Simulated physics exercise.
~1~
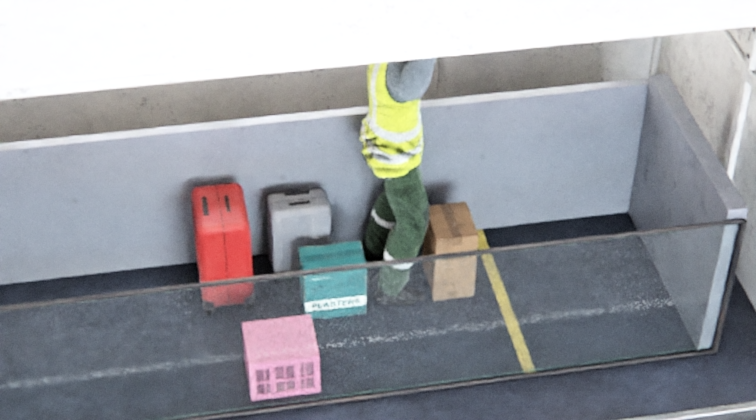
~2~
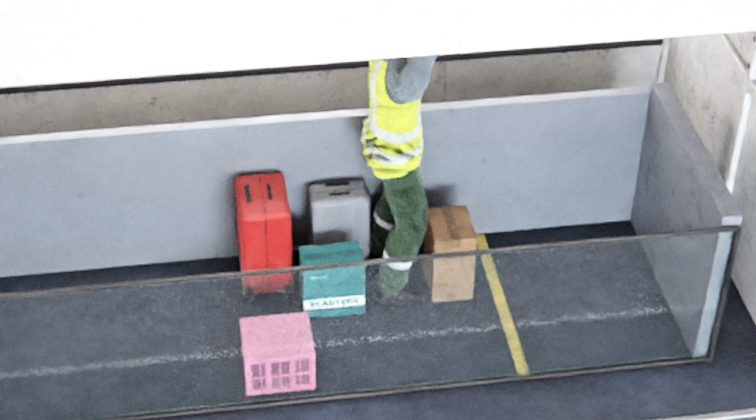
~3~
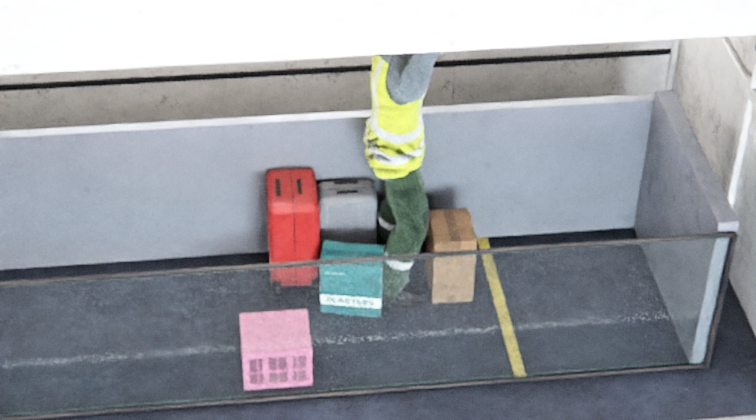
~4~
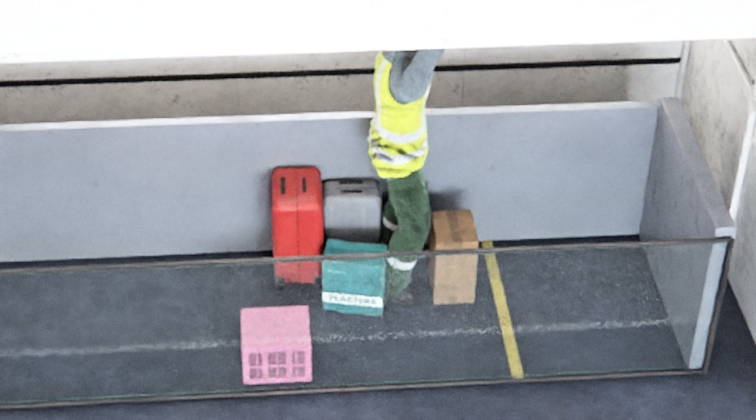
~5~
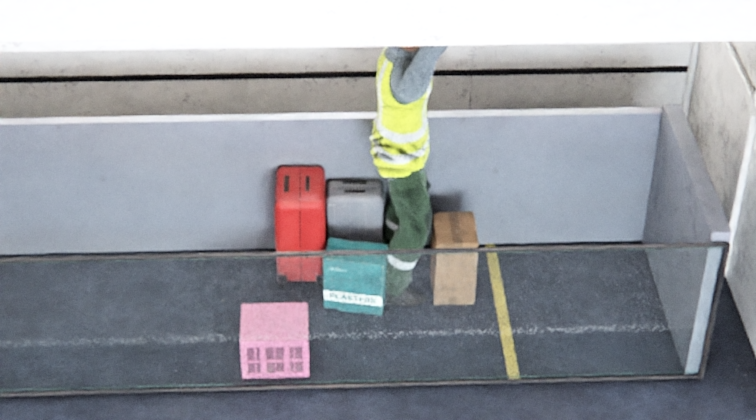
In the bay of a tram, a person in a yellow vest and green trousers stands still among cases and boxes, upper body partly hidden from view. To the left are a red big wheeled case, a grey small wheeled case and a teal carton, with a pink crate nearer the front and a brown pack beside the yellow line. The two cases roll right together, the red one trailing the grey. The teal carton then shifts slightly right too, while crate and pack stay put. Finally everything rests upright, left of the yellow line, the grey case stopping short of it.
